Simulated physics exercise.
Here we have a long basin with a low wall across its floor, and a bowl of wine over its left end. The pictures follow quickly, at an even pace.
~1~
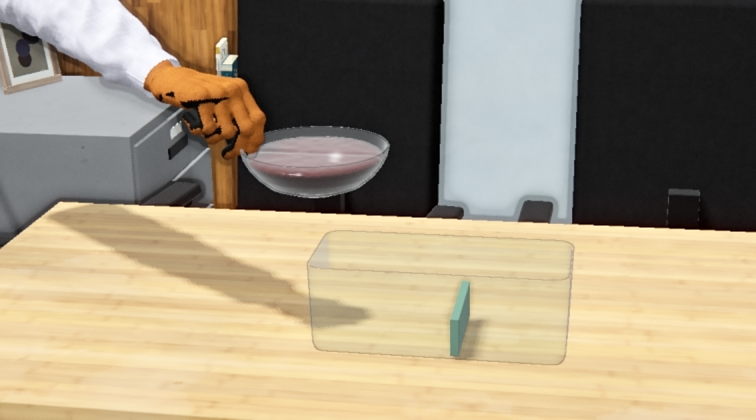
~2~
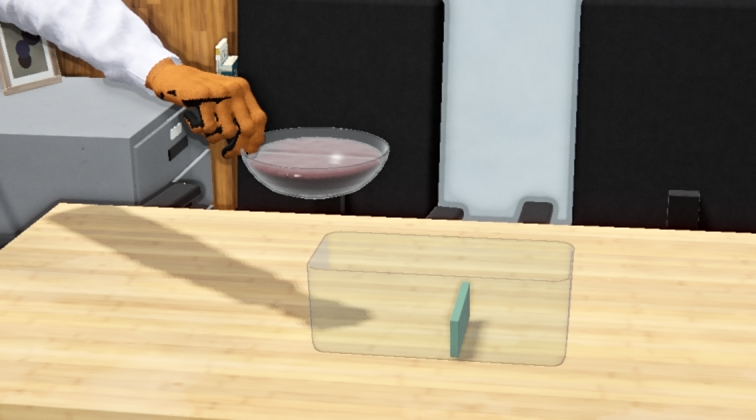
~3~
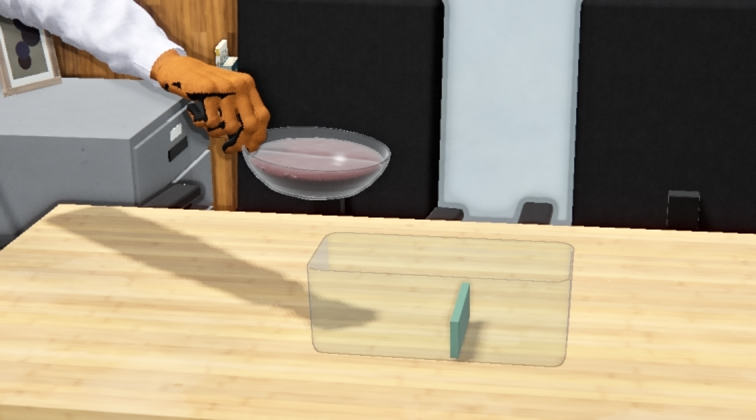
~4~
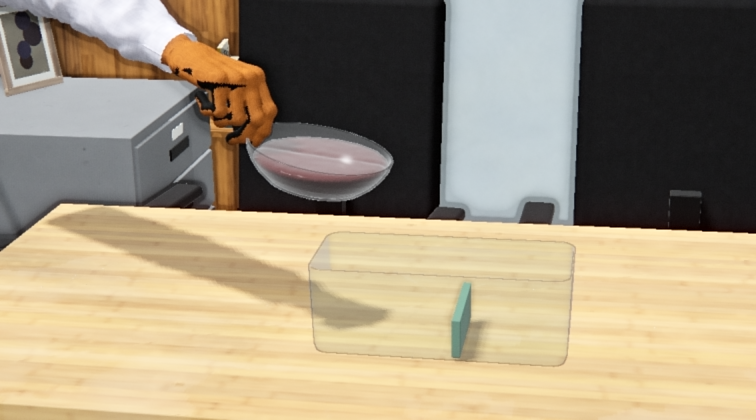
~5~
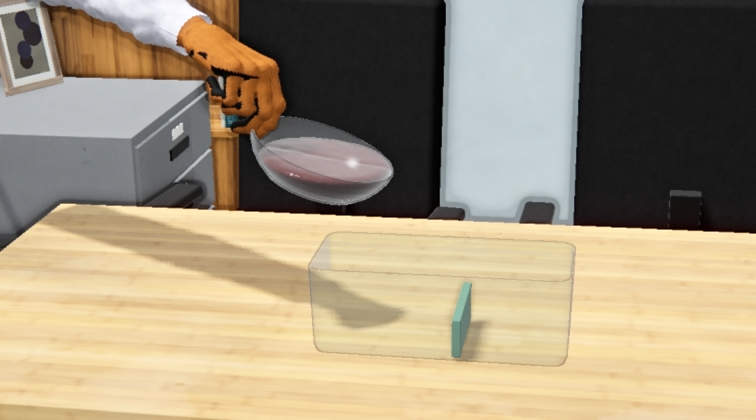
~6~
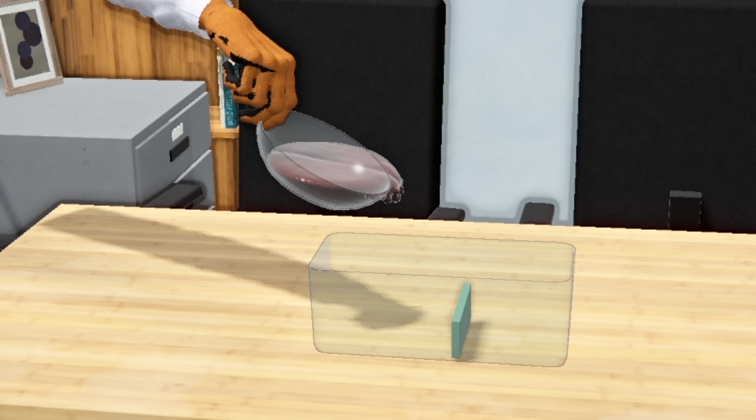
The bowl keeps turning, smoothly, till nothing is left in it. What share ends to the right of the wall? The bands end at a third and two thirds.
In the end less than a third is right of the wall.
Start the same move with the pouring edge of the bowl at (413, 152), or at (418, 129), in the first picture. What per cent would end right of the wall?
Near 30 % and 45 %.
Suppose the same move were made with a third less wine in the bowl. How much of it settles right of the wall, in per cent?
Near 5 %.
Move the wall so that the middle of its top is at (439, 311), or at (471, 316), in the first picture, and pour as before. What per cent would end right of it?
Near 35 % and 30 %.
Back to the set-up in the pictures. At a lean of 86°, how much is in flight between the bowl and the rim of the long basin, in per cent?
Roughly 10 in a hundred.
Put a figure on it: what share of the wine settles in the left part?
Near 85 %.
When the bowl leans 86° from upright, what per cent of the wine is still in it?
It comes to 0 per cent or so.
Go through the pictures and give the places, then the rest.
In the first picture, tilt 0°; pouring edge (387, 150); surface from (249, 151) to (383, 156); the long basin's rim runs from (317, 249) to (572, 262); the wall's top is at (461, 301).
In the second picture, tilt 1°; pouring edge (387, 153); surface from (249, 151) to (383, 158).
In the third picture, tilt 5°; pouring edge (388, 159); surface from (251, 150) to (385, 162).
In the fourth picture, tilt 11°; pouring edge (391, 166); surface from (256, 147) to (389, 165).
In the fifth picture, tilt 20°; pouring edge (391, 177); surface from (262, 146) to (384, 167); 2 per cent is over the edge.
In the sixth picture, tilt 30°; pouring edge (389, 189); surface from (270, 151) to (375, 174); 11 per cent is over the edge.
A moment on, the bowl is tipped on its side and 2 per cent is still to pour, 81 is left of the wall and 0 right of it.
Next, the bowl is tipped right over and 0 per cent is still to pour, 83 is left of the wall and 5 right of it.
Then the bowl is tipped right over and 0 per cent is still to pour, 83 is left of the wall and 7 right of it.
Later the bowl is tipped right over and 0 per cent is still to pour, 83 is left of the wall and 7 right of it.
Finally, 83 per cent lies left of the wall, 8 right of it and 10 outside.
